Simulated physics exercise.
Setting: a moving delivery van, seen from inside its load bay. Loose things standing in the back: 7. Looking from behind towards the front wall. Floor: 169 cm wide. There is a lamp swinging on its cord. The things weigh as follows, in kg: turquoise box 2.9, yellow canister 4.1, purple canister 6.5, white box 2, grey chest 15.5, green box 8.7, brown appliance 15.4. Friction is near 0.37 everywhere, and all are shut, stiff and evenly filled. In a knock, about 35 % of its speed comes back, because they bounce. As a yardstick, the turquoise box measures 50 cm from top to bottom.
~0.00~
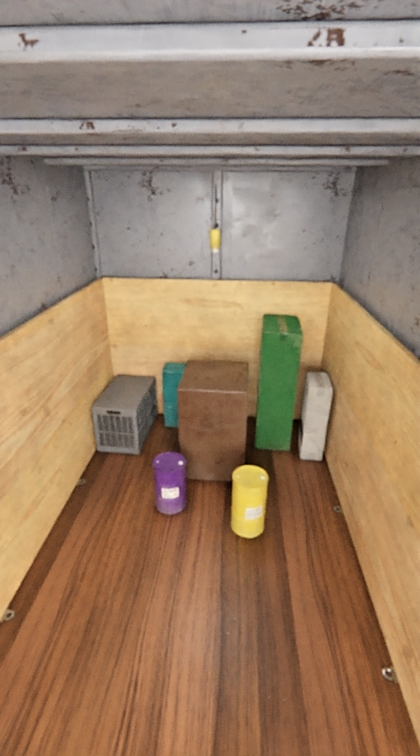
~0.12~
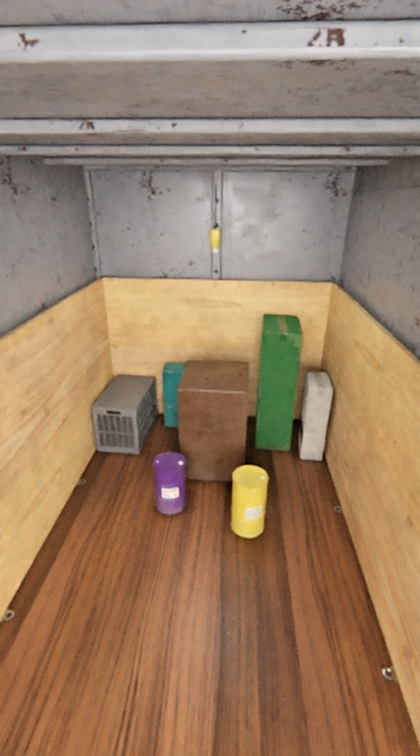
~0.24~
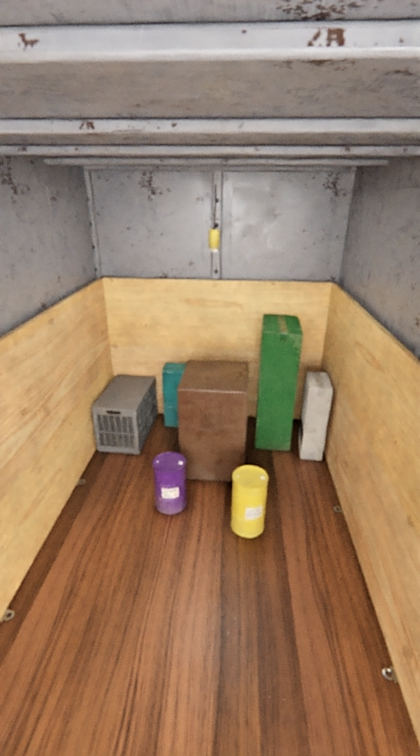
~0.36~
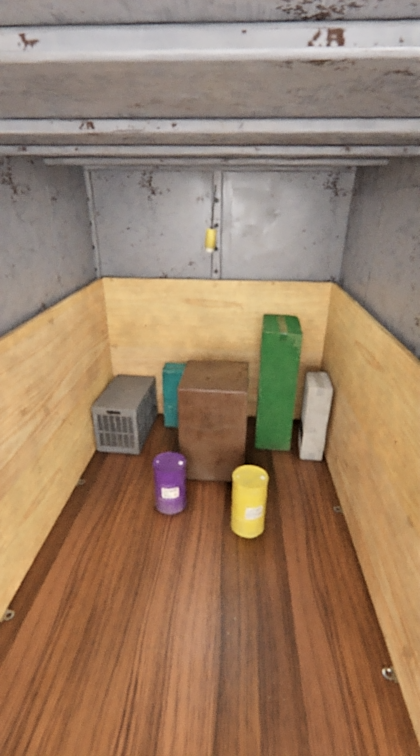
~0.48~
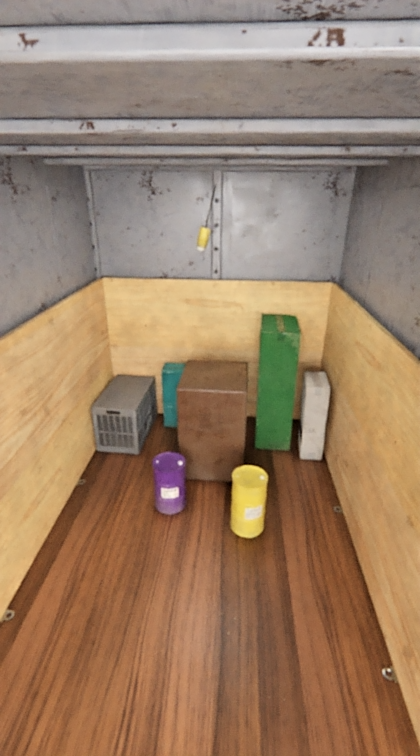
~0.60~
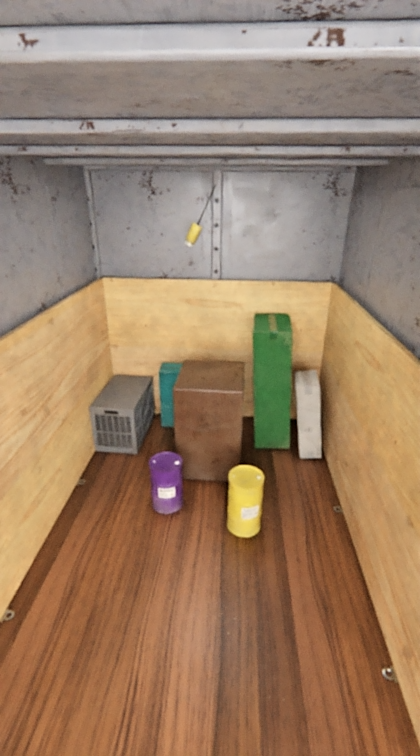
The hanging yellow lamp swung out to the left in the van's load bay, then the white box leaned left as the canisters and other boxes shifted slightly the same way.
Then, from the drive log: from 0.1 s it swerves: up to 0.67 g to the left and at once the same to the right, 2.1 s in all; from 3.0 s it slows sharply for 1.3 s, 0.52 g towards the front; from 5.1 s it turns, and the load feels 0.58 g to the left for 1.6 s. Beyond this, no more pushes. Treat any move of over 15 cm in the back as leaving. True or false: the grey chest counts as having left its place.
False.
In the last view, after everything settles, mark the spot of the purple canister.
About (100, 445).
Around 1.90 s, push 0.39 g right; grey chest shifted 14 cm near (146, 412); brown appliance shifted 18 cm; yellow canister shifted 17 cm.
Around 5.40 s, push 0.58 g left; grey chest shifted 31 cm near (168, 411); yellow canister shifted 47 cm; purple canister shifted 36 cm.
Finally (7.3 s), not toppled but over 15 cm from the start, yellow canister, purple canister, white box, green box and brown appliance; the other 2 still in place (within 15 cm). In the last view, grey chest near (125, 410).
